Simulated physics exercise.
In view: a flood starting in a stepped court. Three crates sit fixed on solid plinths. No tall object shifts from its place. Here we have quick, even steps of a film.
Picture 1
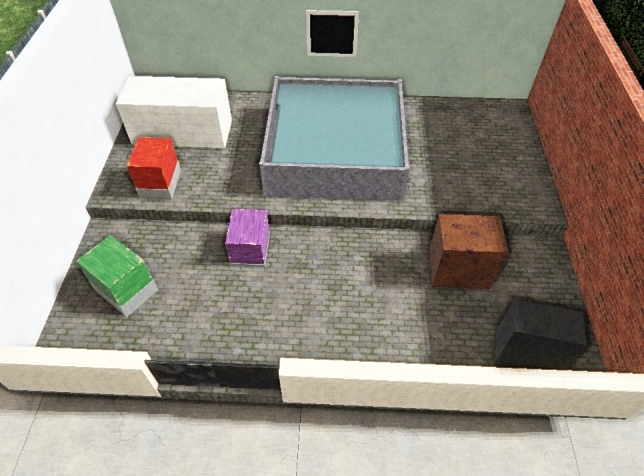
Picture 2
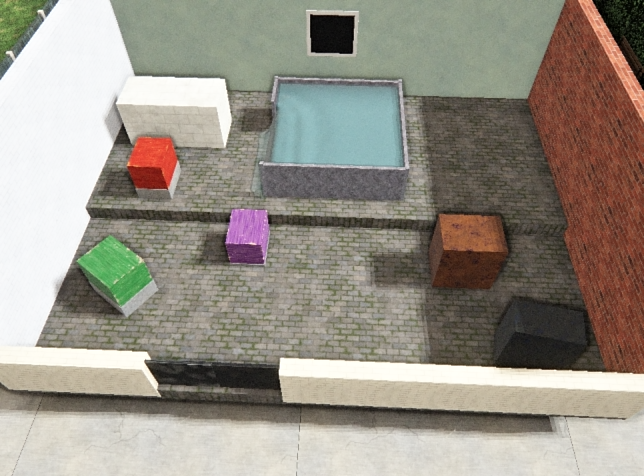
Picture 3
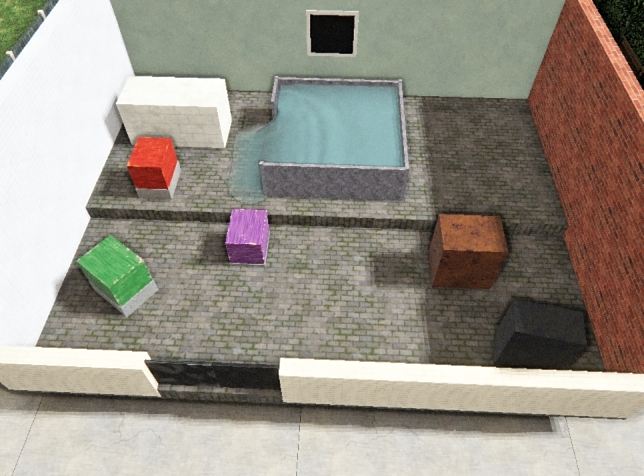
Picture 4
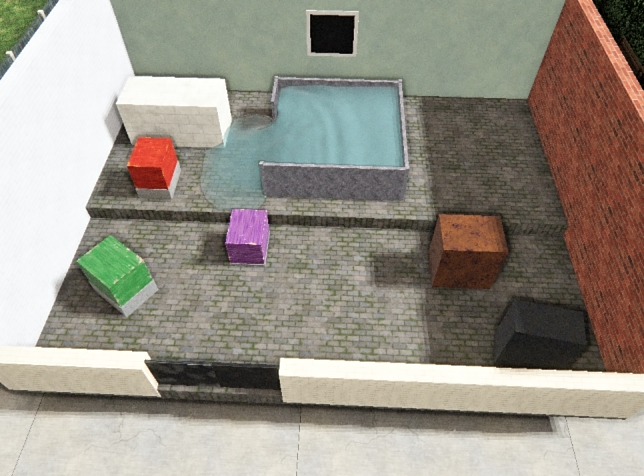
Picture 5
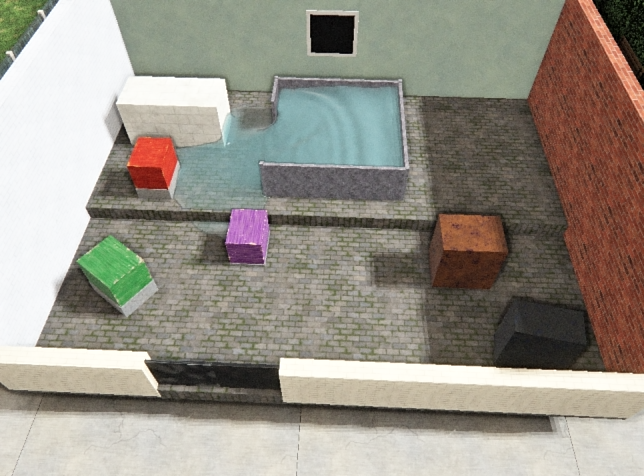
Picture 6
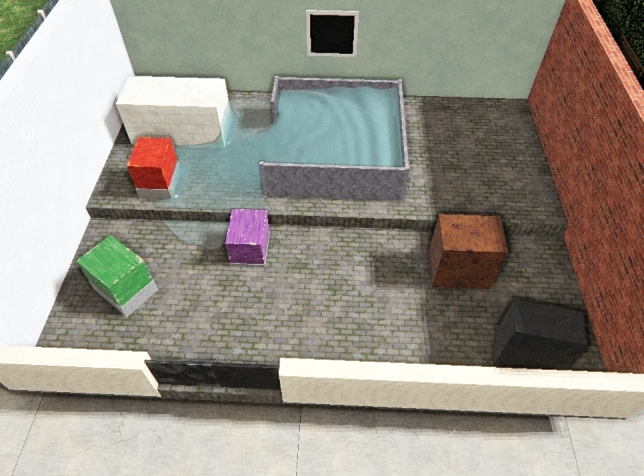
Water poured out through a gap in the left side of a raised stone tank, spread across the upper paving past the red-topped block, then ran over the step toward the purple block.
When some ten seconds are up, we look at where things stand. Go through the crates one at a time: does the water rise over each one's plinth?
The purple crate will have water on it. The red crate will have water on it. The green crate will have water on it.
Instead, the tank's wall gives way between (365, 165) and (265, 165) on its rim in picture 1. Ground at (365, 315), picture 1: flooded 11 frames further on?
At that spot: Swamped.
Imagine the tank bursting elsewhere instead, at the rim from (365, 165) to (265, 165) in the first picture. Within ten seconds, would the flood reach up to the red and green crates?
Within ten seconds the red crate stays untouched and the green crate stays untouched.
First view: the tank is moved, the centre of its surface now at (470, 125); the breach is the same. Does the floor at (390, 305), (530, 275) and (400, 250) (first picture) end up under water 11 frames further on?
The first spot is not reached, the second not reached, and the third not reached.
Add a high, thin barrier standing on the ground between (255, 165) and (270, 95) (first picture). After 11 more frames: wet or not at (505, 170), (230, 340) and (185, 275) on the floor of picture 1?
Outcome by spot, in order - unwatered, unwatered, watered.
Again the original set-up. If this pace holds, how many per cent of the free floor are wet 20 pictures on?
About 50 percent.
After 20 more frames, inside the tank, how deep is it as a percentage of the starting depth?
Estimate: Around 36 per cent.
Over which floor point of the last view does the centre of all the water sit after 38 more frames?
My reading is close to (267, 201).
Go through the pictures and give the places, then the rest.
The tank at (336, 123) is whole and still, in the first picture.
The front is at a hidden place, out from the gap at (272, 153), in the second picture.
The front is at (240, 198), out from the gap at (272, 154), in the third picture.
Water pours out at (272, 155) and has run to (232, 122), in the fourth picture.
The front is at (176, 191), out from the gap at (272, 155), in the fifth picture.
Water pours out at (272, 155) and has run to a hidden place, in the sixth picture.
A moment on, water covers 20 % of the floor; the purple crate water round its plinth, the red crate water round its plinth, the green crate water round its plinth.
Next, water covers 35 % of the floor; the purple crate water round its plinth, the red crate water round its plinth, the green crate water round its plinth.
Then, water covers 50 % of the floor; the purple crate water round its plinth, the red crate water round its plinth, the green crate water round its plinth.
Later, water covers 75 % of the floor; the purple crate water round its plinth, the red crate water round its plinth, the green crate water round its plinth.
In the end, water covers 95 % of the floor; the purple crate was topped, the red crate was topped, the green crate was topped.
